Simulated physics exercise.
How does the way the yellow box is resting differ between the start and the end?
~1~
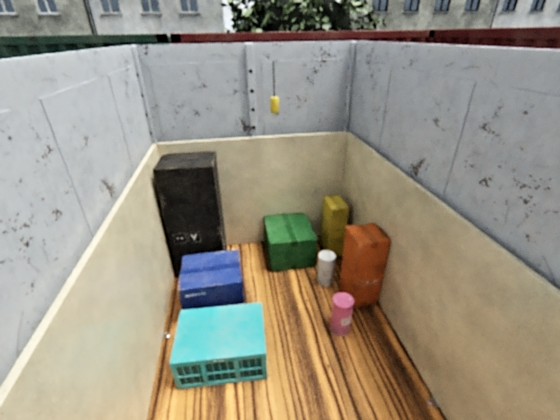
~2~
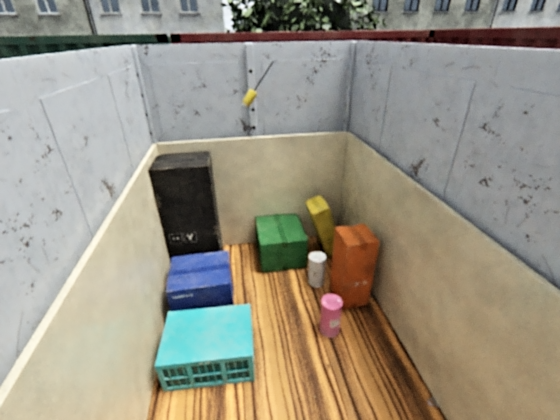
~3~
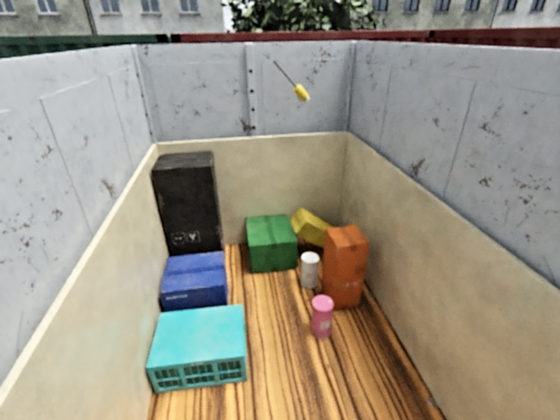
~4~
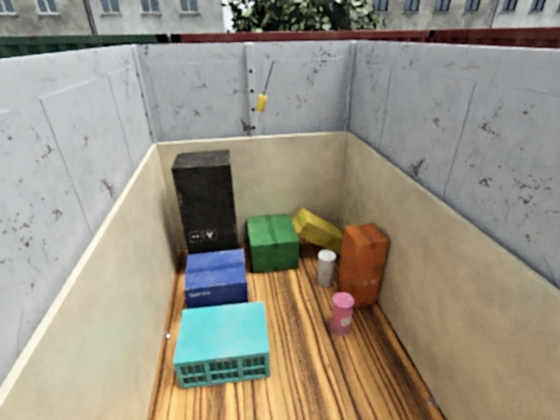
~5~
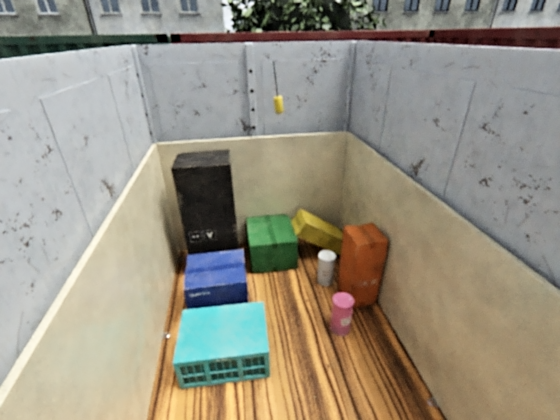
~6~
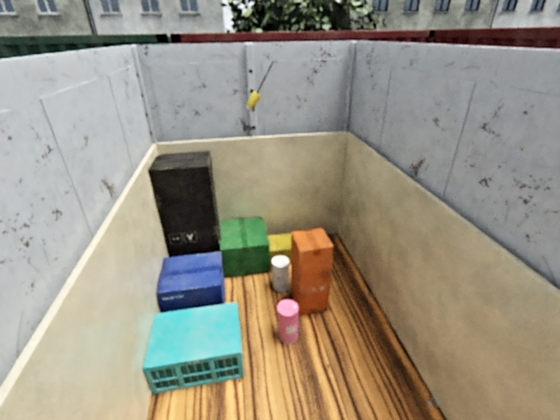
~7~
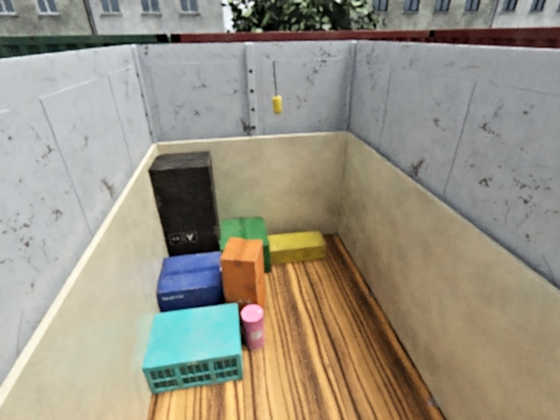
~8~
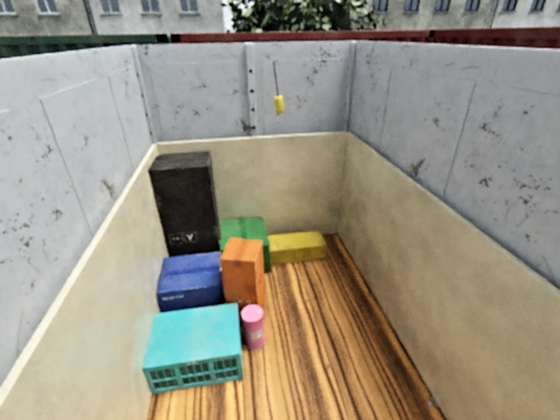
At the start the yellow box stands upright, but by the end it is lying on its side on the floor.
